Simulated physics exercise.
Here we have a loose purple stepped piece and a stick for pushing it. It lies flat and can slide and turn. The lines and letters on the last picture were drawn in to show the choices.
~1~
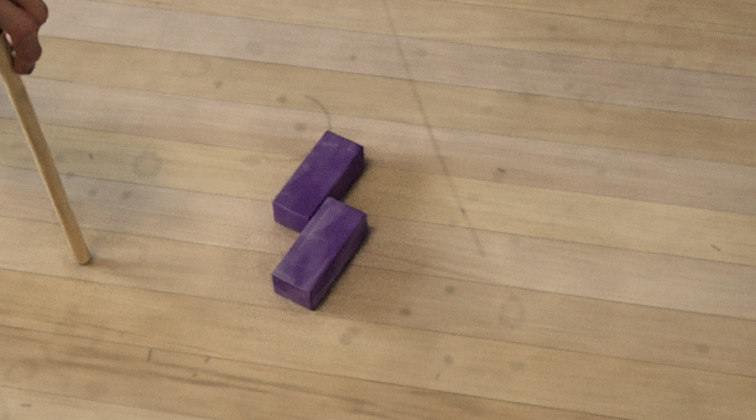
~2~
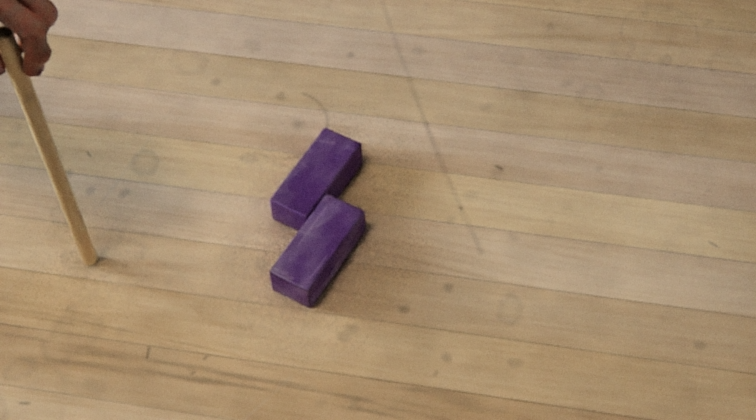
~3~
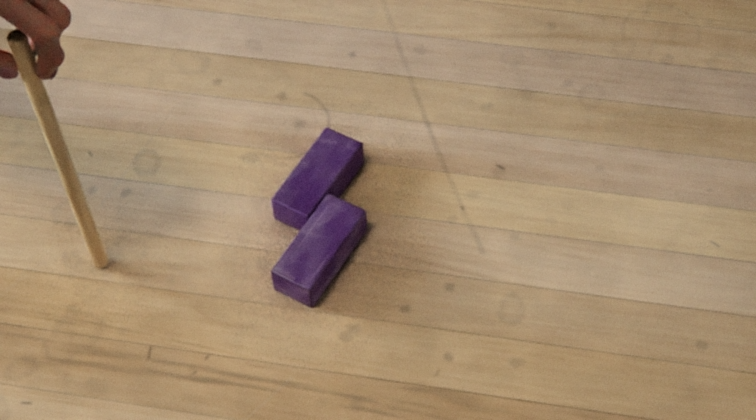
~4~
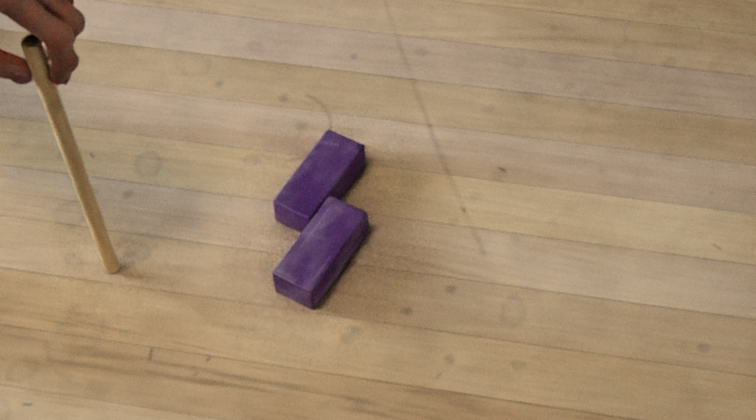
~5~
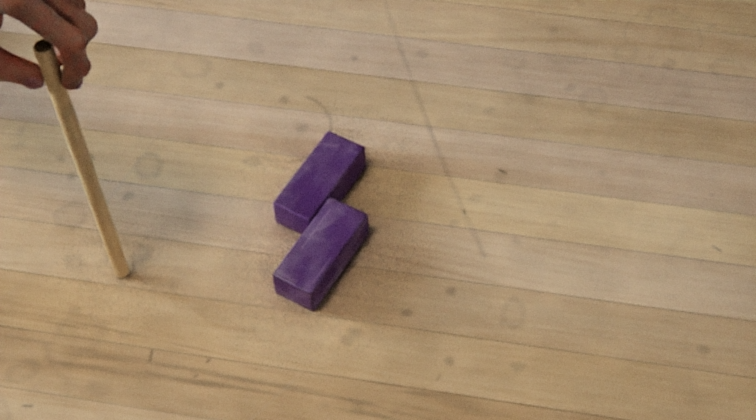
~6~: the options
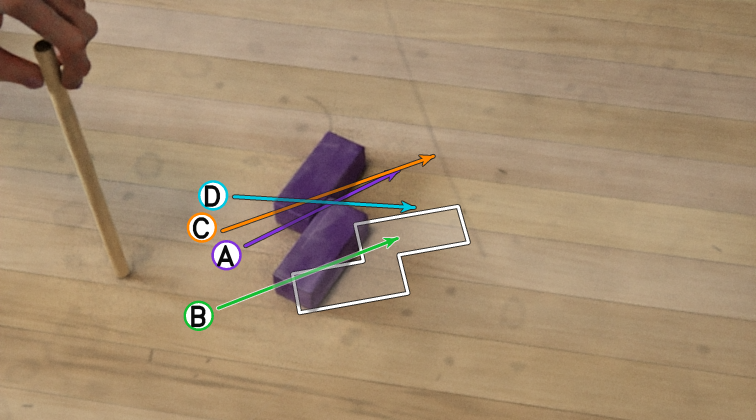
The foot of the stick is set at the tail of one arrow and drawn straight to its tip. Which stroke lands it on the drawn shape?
Stroke D.
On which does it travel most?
That is A.
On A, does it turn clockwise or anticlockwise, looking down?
On that stroke, clockwise.
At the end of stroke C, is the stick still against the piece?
No.
On the marked copy, A from (245, 246) to (399, 170); B from (218, 308) to (397, 238); C from (223, 231) to (433, 156); D from (234, 197) to (415, 208).
Taking D. A third of the way, foot of the stick (298, 202), piece (327, 248).
Two thirds of the way, foot of the stick (364, 206), piece (344, 261).
When it is over, foot of the stick (415, 209), piece (346, 266); it fills the outline.
As for the rest, A leaves the piece out of the outline, at (385, 186); B leaves the piece out of the outline, at (425, 209); C leaves the piece out of the outline, at (340, 252).
